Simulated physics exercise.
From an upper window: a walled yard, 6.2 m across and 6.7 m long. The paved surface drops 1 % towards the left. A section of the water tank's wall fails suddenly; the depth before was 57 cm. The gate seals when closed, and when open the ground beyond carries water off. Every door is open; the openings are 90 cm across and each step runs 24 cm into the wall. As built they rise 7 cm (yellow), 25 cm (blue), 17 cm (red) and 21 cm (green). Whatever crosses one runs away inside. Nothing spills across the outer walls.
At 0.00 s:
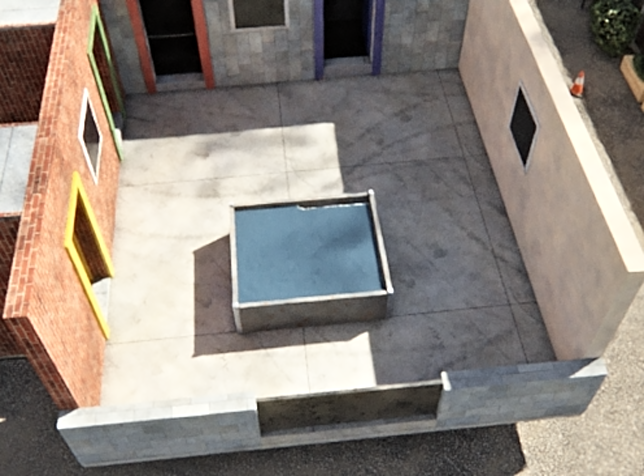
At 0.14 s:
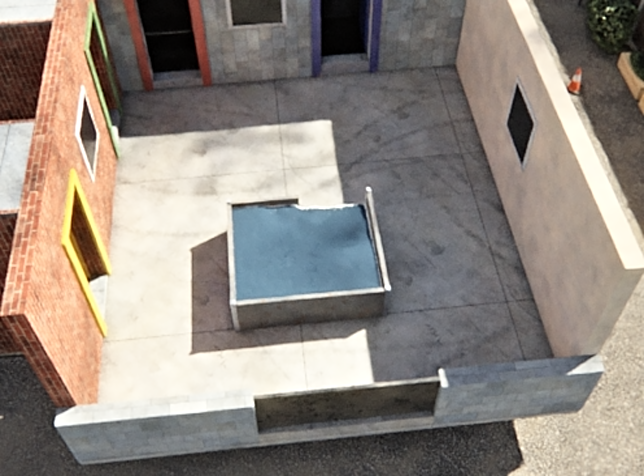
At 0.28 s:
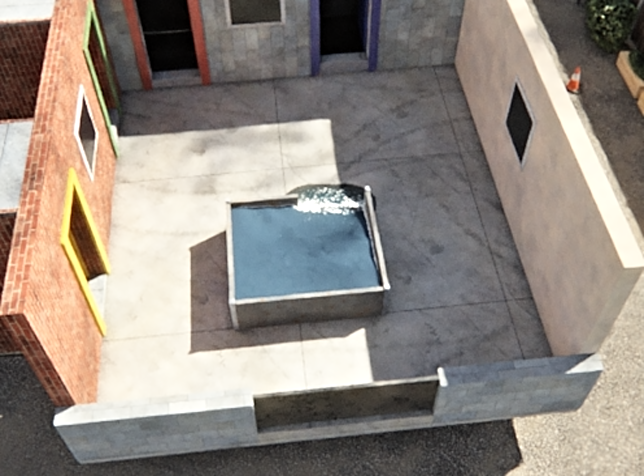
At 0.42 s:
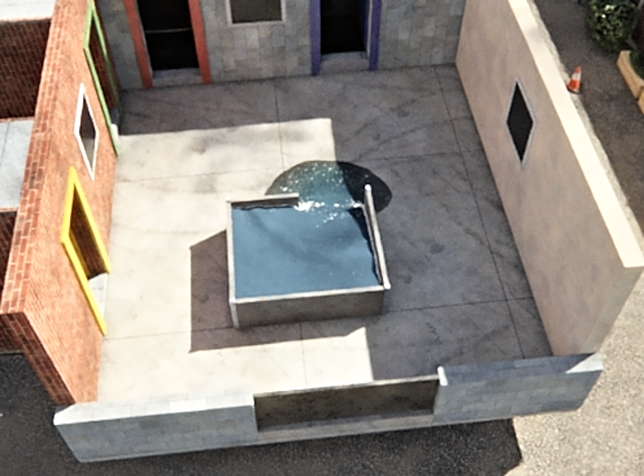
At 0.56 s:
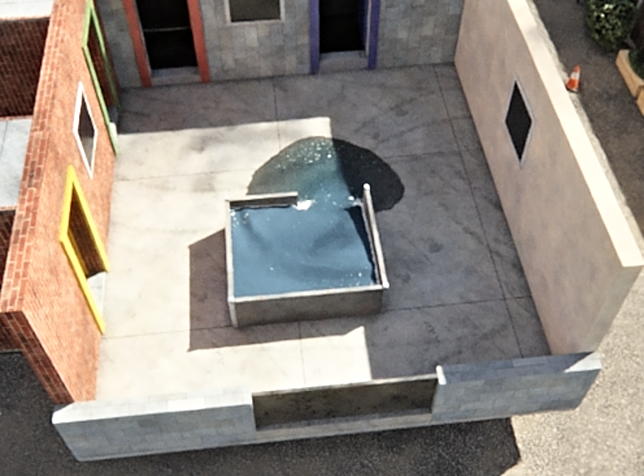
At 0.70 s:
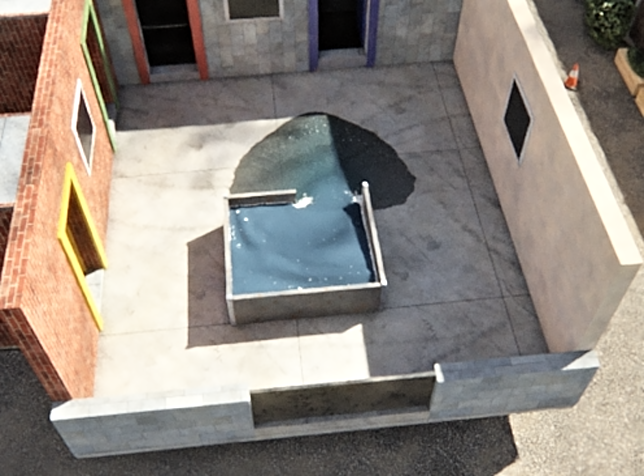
Water pouring through a gap in the far side of a square tank, spreading in a dark patch across the paved yard.
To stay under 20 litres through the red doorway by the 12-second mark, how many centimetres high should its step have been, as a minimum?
Close to 8.5 cm is just enough.
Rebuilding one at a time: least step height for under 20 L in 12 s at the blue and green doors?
Roughly 16 cm at blue and 10.5 cm at green.
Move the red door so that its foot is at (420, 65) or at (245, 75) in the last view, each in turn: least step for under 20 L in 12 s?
About 14.5 and 12.5 cm.
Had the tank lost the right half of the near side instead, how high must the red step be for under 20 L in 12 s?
Then roughly 6.5 cm.
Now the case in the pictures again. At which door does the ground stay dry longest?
Last comes the yellow one.
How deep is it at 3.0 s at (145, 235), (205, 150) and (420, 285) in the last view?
In that order: 0, 1 and 0 cm.
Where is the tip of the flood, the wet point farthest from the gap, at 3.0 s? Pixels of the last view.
At about (120, 86).
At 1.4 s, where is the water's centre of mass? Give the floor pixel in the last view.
Around (307, 225).
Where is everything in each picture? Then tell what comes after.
In the first frame, the water tank at (307, 250) is whole and still, 57 cm deep; the red door at (173, 45) is dry.
In the second frame, the front is at a hidden place, 0.3 m from the gap on the far side; 0.2 m2 of floor is wet, 57 cm left at the back.
In the third frame, the front is at (307, 188), 0.7 m from the gap on the far side; 0.8 m2 of floor is wet, 57 cm left at the back.
In the fourth frame, the front is at (304, 166), 1.2 m from the gap on the far side; 1.8 m2 of floor is wet, 57 cm left at the back.
In the fifth frame, water pours out on the far side and has run 1.8 m, to (307, 141); about 5 cm deep outside, 55 cm at the back.
In the sixth frame, the gap is on the far side, the front 2.3 m out at (310, 117); the back of the water tank holds 49 cm; 2.4 m in a straight line remain to the red door at (167, 36).
After 1.4 s water covers 25 % of the floor, deepest (33 cm) near (338, 212); it has not reached the red door.
After 3.0 s water covers 40 % of the floor, deepest (26 cm) near (422, 63); 10 cm at the red door, 0 litres in over its 17 cm step.
After 12.0 s water covers 100 % of the floor, deepest (12 cm) near (279, 326); 8 cm at the red door, 0 litres in over its 17 cm step.
At the red door as built, the water arrived by 2.1 s and peaked near 11 cm at 8.6 s.
Run again over the same 12 s with other heights there, 30 litres in over 7.5 cm, 7 litres over 10 cm. The limit of 20 litres is kept from about 8.5 cm up.
